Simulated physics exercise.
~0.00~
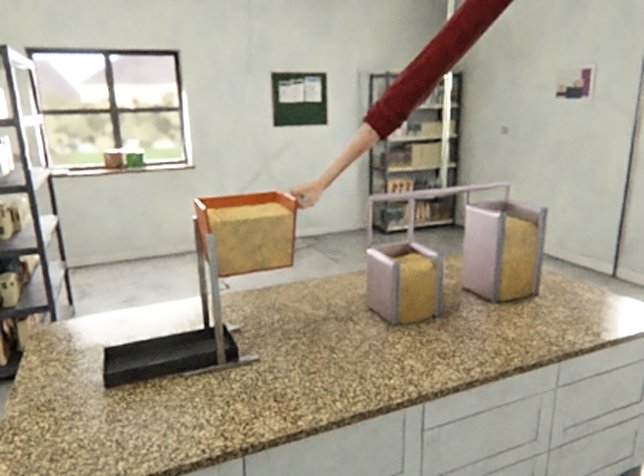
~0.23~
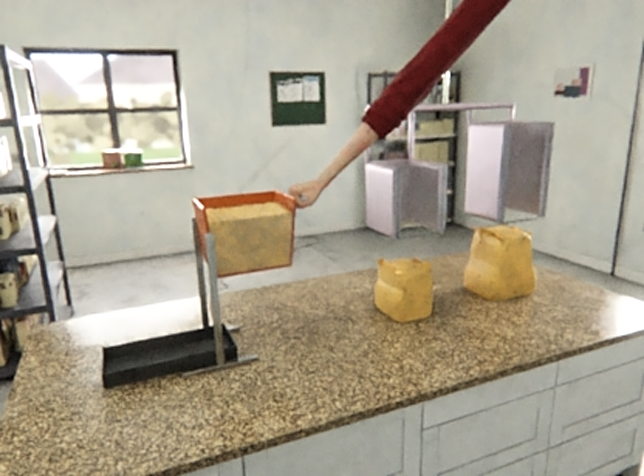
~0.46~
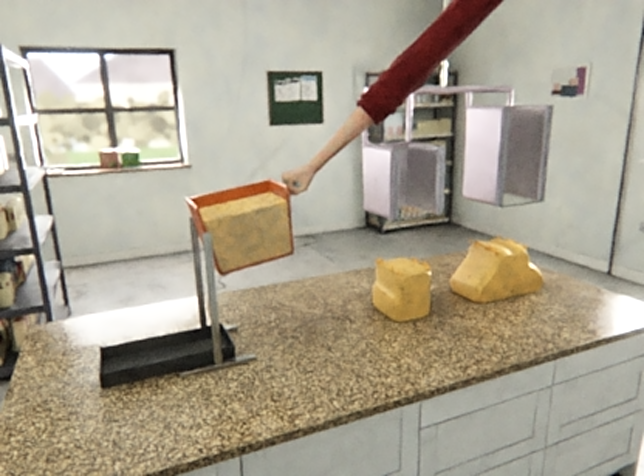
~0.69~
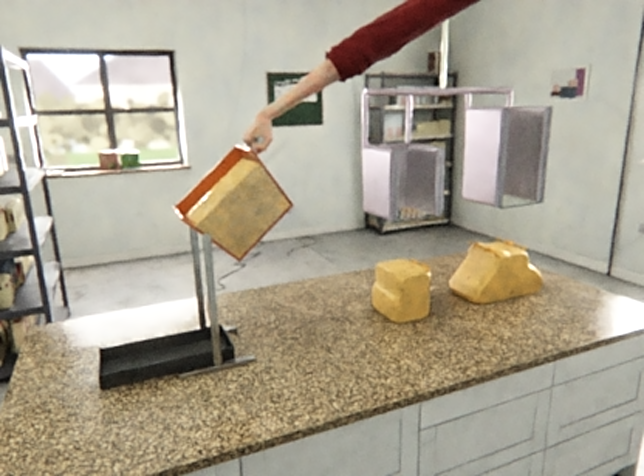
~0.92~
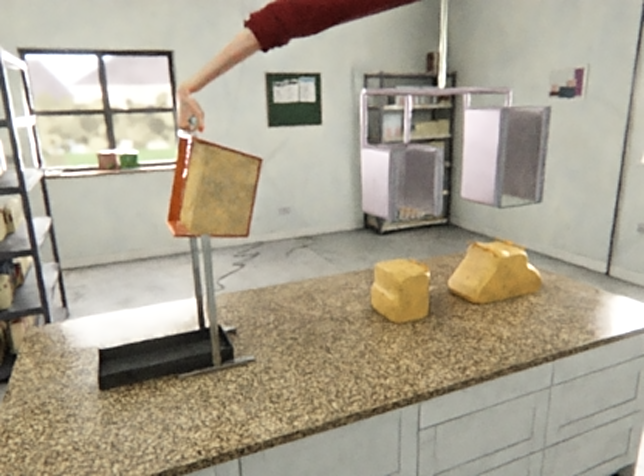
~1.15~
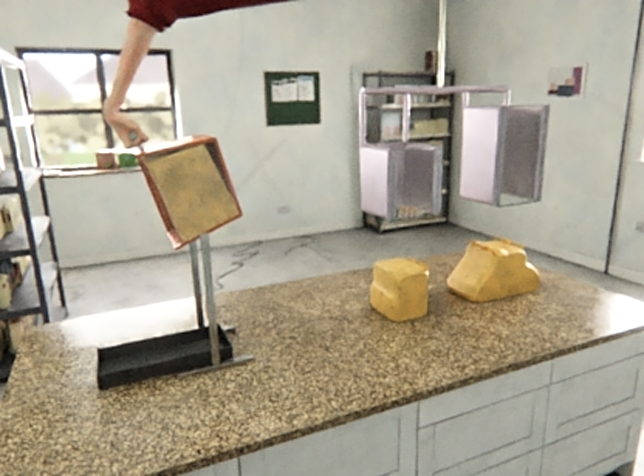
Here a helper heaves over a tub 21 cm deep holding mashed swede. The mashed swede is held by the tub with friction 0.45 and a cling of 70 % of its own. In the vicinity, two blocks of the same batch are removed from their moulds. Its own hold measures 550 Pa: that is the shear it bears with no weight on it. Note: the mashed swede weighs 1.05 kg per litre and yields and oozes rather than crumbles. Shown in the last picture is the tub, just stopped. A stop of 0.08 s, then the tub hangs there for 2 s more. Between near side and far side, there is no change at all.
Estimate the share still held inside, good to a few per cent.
I would say about 0 percent.
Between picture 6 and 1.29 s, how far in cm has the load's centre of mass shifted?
Something like 8 cm, I'd say.
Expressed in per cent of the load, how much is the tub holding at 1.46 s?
About 25 %.
By 1.29 s, the tub is at 105 degrees and holds 75 %.
By 1.46 s, the tub is at 105 degrees and holds 27 %.
By 1.63 s, the tub is at 105 degrees and holds 0 %.
By 1.80 s, the tub is at 105 degrees and holds 0 %.
By 3.15 s, at the end, the tub is at 105 degrees and holds 0 %.
